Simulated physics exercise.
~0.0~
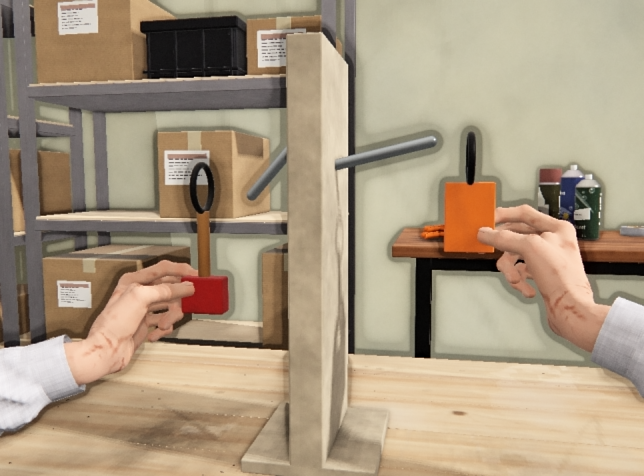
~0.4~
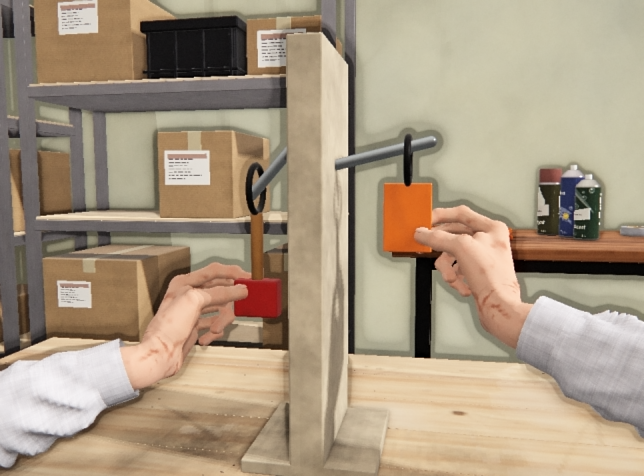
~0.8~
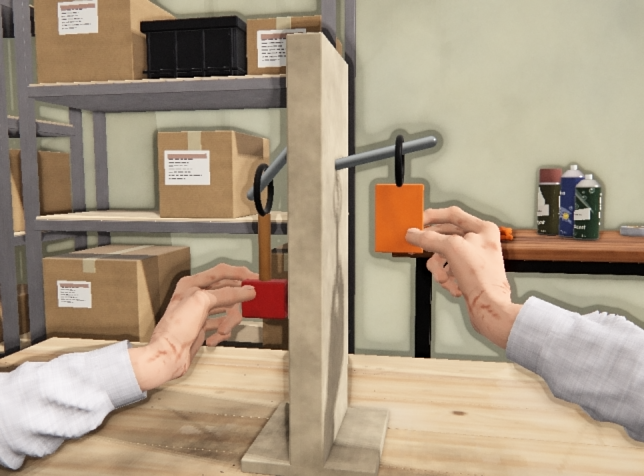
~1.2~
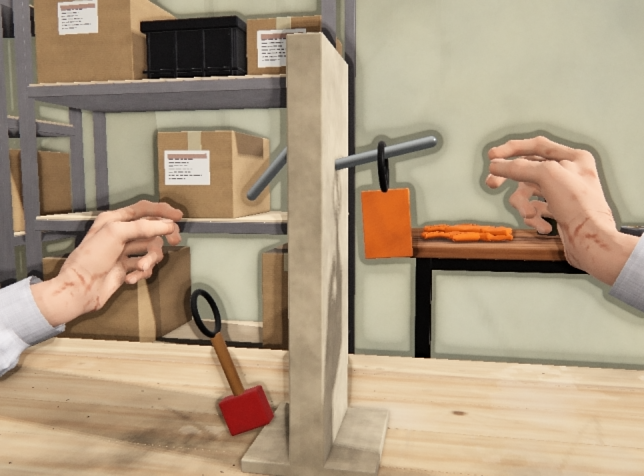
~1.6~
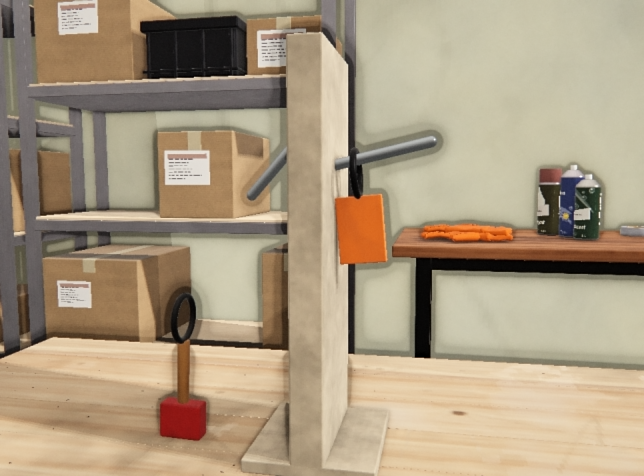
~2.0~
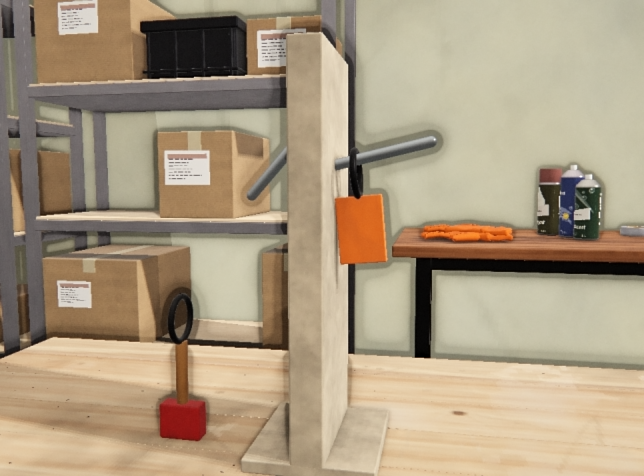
A red brush with a black ring and an orange tag with a black ring are held by two hands on either side of a pale upright stand, seen from the front across a wooden table in a storeroom. Boxes fill the shelves at left, and spray cans sit on a bench at right. The hands bring both inward to the stand's grey pegs, the brush moving right and the tag left. Then they let go and draw back. The brush drops, tilting, and lands upright on the table, while the tag slides inward along its peg and stays hanging beside the post.
